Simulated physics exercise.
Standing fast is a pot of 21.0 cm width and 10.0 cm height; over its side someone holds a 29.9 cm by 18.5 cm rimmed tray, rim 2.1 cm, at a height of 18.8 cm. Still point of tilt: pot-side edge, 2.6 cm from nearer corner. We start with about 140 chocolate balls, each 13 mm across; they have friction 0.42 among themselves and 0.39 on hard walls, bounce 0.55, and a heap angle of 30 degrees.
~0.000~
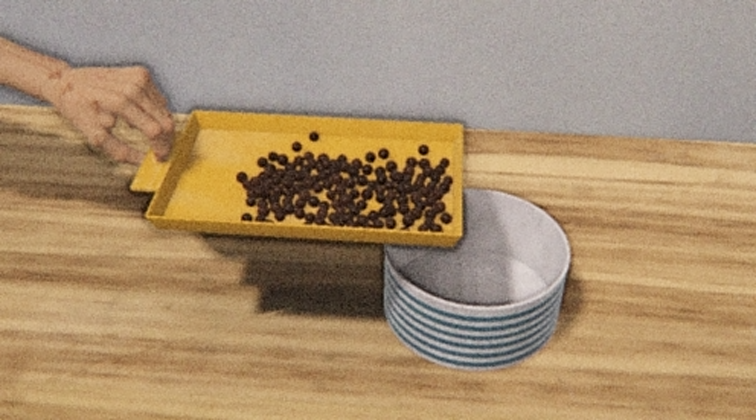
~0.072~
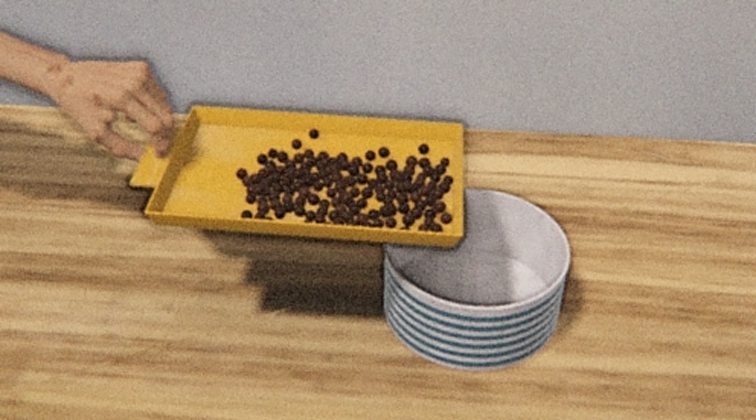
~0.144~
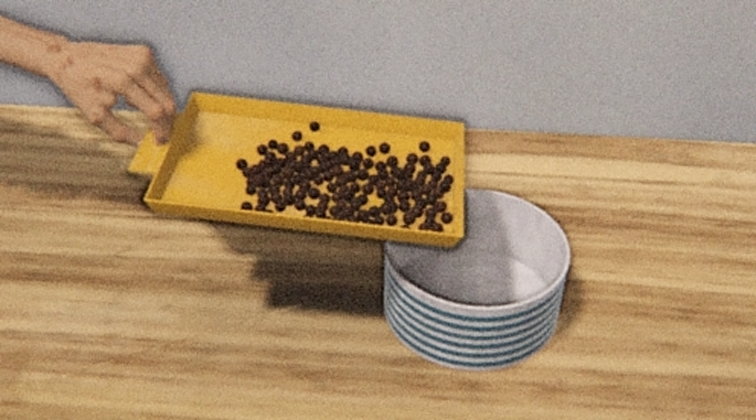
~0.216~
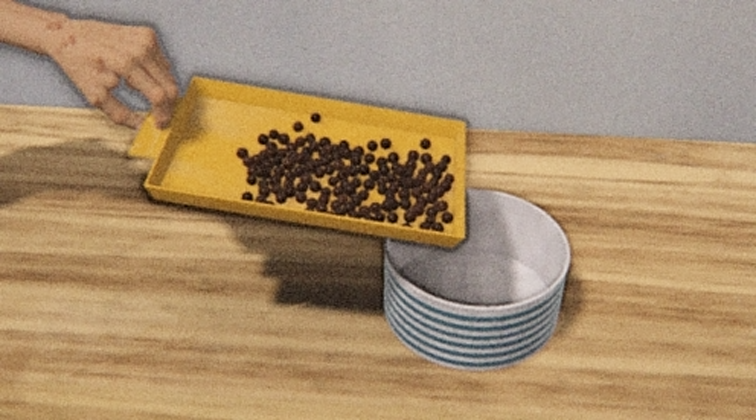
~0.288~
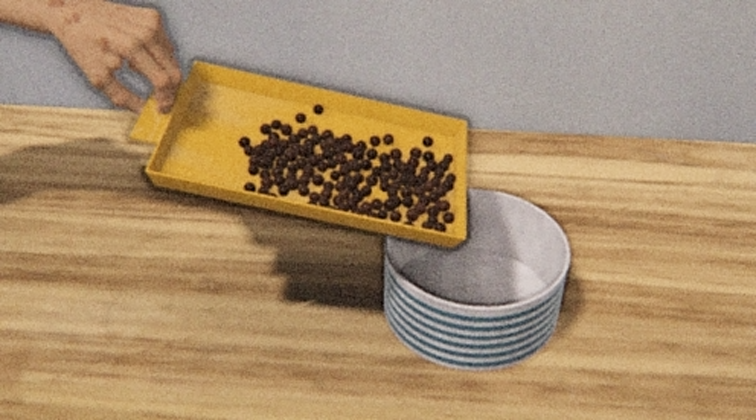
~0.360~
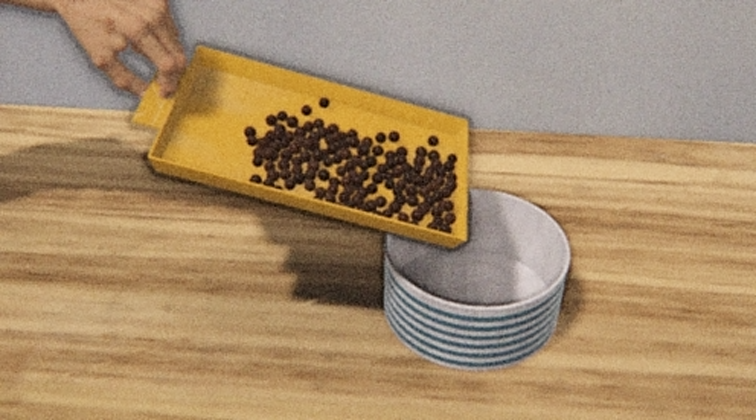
On a wooden tabletop, a hand raising the left end of a yellow tray of chocolate balls beside a striped pot.
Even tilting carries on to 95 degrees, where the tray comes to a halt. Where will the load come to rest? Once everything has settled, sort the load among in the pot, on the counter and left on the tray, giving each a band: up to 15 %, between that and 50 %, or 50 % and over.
Pot: 50 % and over; counter: Between 15 and 50 %; tray: Up to 15 %.
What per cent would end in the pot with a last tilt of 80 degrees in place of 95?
Roughly 65 %.
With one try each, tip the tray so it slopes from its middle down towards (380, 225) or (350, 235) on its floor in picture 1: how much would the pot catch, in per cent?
Estimate: Some 5 % and some 0 % respectively.
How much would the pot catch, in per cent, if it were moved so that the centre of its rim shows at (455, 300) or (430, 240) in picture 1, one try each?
About 85 and 35 per cent.
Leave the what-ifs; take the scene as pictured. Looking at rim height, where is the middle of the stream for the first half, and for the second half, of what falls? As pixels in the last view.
Around (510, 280), then around (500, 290).
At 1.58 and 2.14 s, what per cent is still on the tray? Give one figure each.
In order, 50 and 0.
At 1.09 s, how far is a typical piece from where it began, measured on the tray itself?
Around 3 centimetres.
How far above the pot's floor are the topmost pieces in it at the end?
Measured height: Approx. 2.0 cm.
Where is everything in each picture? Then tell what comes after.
In the first frame, tray tilt 0 degrees, front corners at (155, 212) and (454, 230); middle of the pieces at (340, 189); pot at (477, 244).
In the second frame, tray tilt 1 degrees, front corners at (155, 208) and (454, 230); middle of the pieces at (341, 188).
In the third frame, tray tilt 4 degrees, front corners at (154, 196) and (455, 231), lowest corner right front; middle of the pieces at (341, 182).
In the fourth frame, tray tilt 8 degrees, front corners at (154, 182) and (457, 231), lowest corner right front; middle of the pieces at (342, 177).
In the fifth frame, tray tilt 12 degrees, front corners at (156, 168) and (458, 232), lowest corner right front; middle of the pieces at (345, 171).
In the sixth frame, tray tilt 15 degrees, front corners at (158, 154) and (459, 233), lowest corner right front; middle of the pieces at (350, 167); pot at (477, 244). Its pace works out near 50 degrees a second.
After 1.09 s, tilt 52 degrees; the tray holds 100 %, the pot 0 %.
After 1.58 s, tilt 77 degrees; the tray holds 50 %, the pot 20 %.
After 2.14 s, tilt 95 degrees; the tray holds 0 %, the pot 65 %.
In the end, at 2.8 s, pot 65 %, counter 35 %, tray 0 %.
